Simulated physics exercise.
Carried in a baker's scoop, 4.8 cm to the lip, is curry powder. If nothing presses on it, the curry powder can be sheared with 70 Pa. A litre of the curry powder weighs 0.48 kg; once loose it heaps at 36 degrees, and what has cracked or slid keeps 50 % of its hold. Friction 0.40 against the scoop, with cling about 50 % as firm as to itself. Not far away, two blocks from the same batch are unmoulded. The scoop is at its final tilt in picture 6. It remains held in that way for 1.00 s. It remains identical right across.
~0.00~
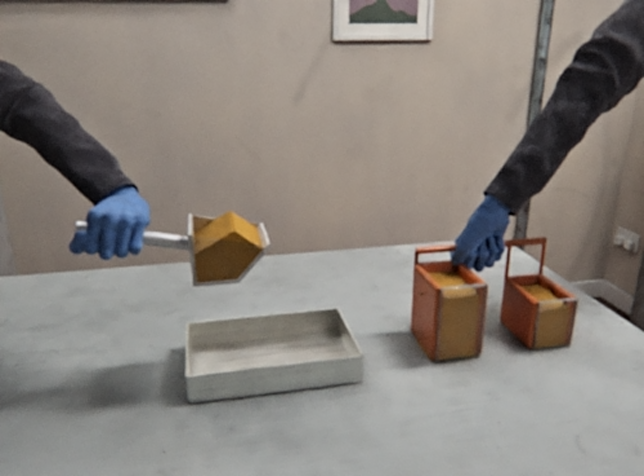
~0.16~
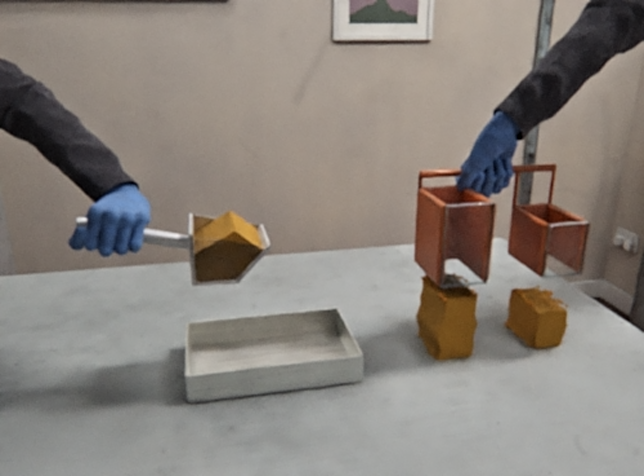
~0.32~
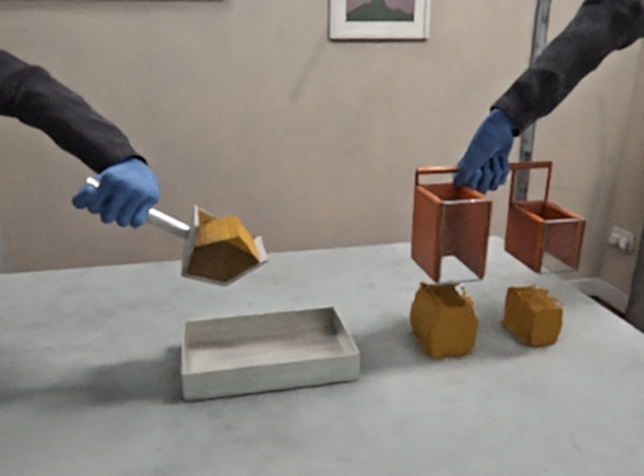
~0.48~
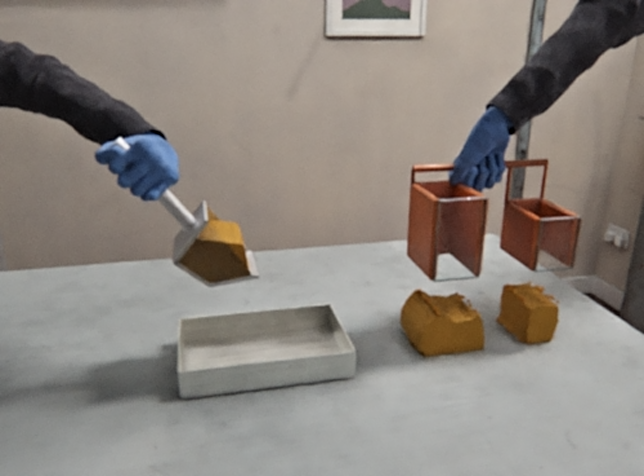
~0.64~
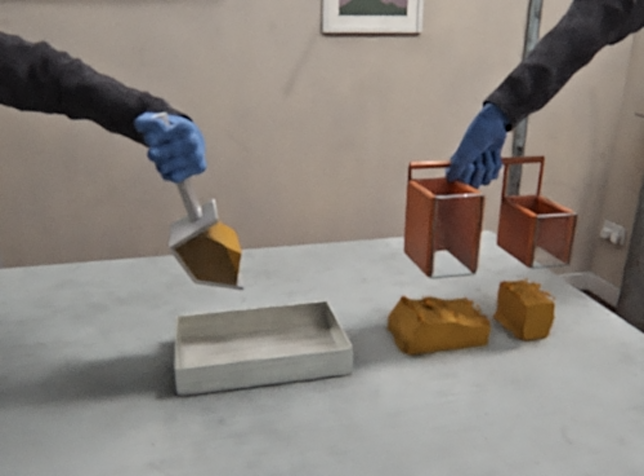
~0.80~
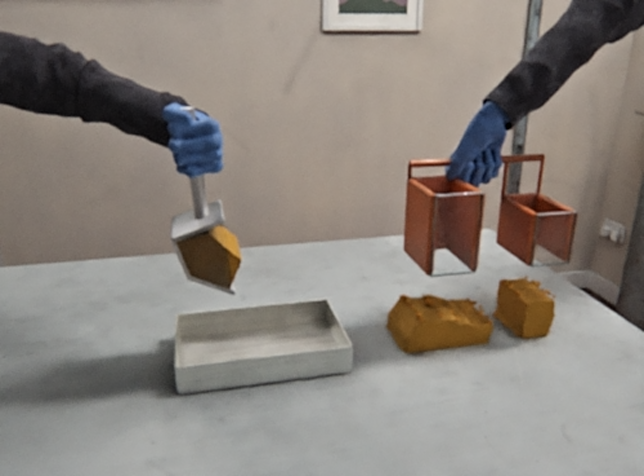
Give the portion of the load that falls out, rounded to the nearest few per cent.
The portion of the load that falls out is close to 49 %.
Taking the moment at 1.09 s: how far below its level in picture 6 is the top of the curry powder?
Around 0.5 cm.
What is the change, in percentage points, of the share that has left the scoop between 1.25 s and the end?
Roughly 0 per cent.
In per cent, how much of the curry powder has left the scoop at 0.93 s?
Near 0 per cent then.
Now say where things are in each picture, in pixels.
In the first frame, lip at (267, 245), tilt 0 degrees; top of the curry powder at (232, 232); blocks stand 11 cm, 7.0 cm (left to right).
In the second frame, lip at (267, 246), tilt 2 degrees; top of the curry powder at (232, 232); blocks stand 11 cm, 7.0 cm (left to right).
In the third frame, lip at (266, 259), tilt 19 degrees; top of the curry powder at (237, 237); blocks stand 9.2 cm, 7.0 cm (left to right).
In the fourth frame, lip at (257, 275), tilt 41 degrees; top of the curry powder at (199, 239); blocks stand 7.3 cm, 7.0 cm (left to right).
In the fifth frame, lip at (243, 287), tilt 62 degrees; top of the curry powder at (203, 235); blocks stand 5.5 cm, 7.0 cm (left to right).
In the sixth frame, lip at (235, 291), tilt 74 degrees; top of the curry powder at (205, 235); blocks stand 5.5 cm, 7.0 cm (left to right).
After 0.93 s, the scoop is at 74 degrees and 0 % has left it.
After 1.09 s, the scoop is at 74 degrees and 42 % has left it.
After 1.25 s, the scoop is at 74 degrees and 49 % has left it.
After 1.40 s, the scoop is at 74 degrees and 49 % has left it.
After 1.50 s, at the end, the scoop is at 74 degrees and 49 % has left it.
